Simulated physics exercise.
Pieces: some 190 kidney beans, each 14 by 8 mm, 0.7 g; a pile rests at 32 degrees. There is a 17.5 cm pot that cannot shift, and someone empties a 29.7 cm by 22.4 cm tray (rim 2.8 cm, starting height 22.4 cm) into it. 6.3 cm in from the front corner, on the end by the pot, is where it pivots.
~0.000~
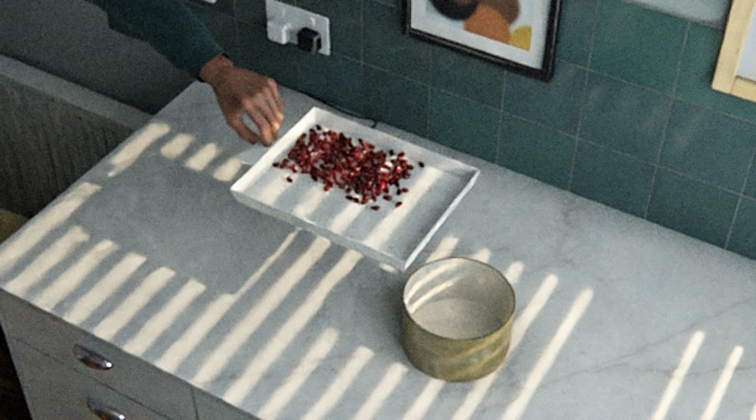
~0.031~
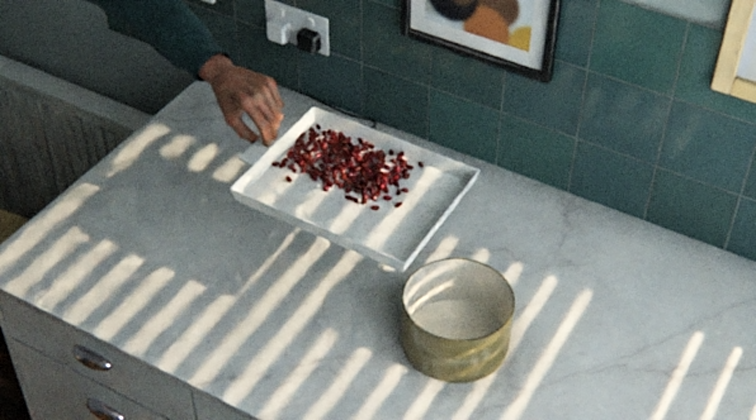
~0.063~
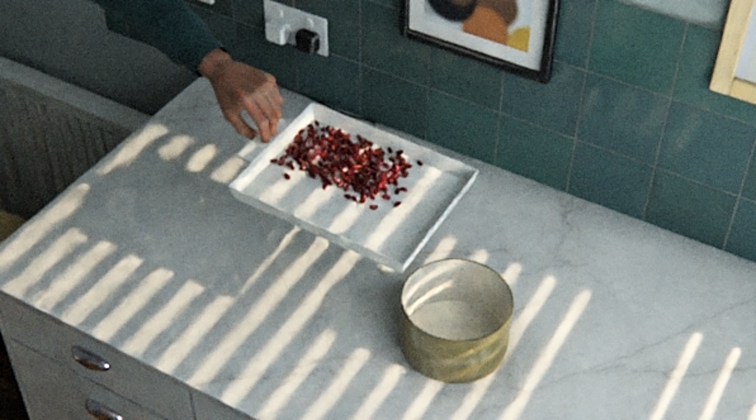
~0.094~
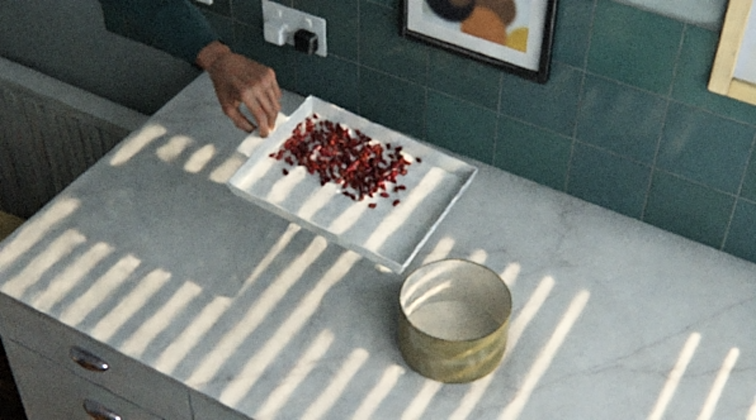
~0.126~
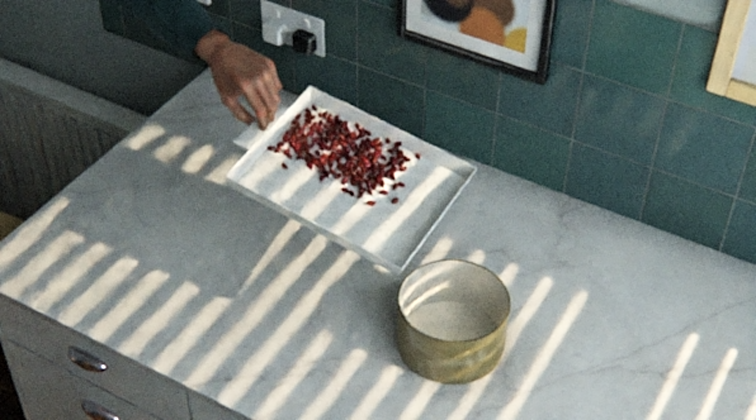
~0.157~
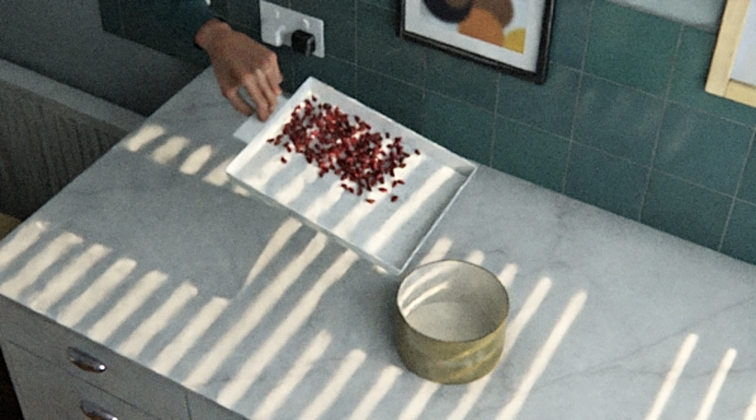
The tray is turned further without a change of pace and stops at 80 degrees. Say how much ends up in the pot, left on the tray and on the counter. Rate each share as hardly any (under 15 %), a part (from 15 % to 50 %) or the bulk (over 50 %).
Pot: Hardly any; left on the tray: Hardly any; counter: The bulk.
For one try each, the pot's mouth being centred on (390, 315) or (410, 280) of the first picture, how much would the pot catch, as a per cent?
Near 25 and 0 percent, one try each.
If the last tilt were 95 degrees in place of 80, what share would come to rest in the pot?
It would be near 5 per cent.
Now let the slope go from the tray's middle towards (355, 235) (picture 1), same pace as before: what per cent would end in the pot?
Near 0 percent, give or take.
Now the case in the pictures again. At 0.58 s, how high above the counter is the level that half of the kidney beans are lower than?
Median height: Approx. 26 cm.
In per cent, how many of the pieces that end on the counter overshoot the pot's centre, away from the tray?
Near 90 in a hundred.
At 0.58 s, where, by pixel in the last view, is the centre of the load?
The middle of the load should be near (408, 229) then.
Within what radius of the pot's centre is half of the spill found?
Some 26 centimetres.
After 0.41 s, tilt 46 degrees; the tray holds 100 %, the pot 0 %.
Then, at 0.58 s, tilt 69 degrees; the tray holds 100 %, the pot 0 %.
After 0.87 s, tilt 80 degrees; the tray holds 15 %, the pot 5 %.
At rest (2.6 s), pot 5 %, tray 5 %, counter 90 %.
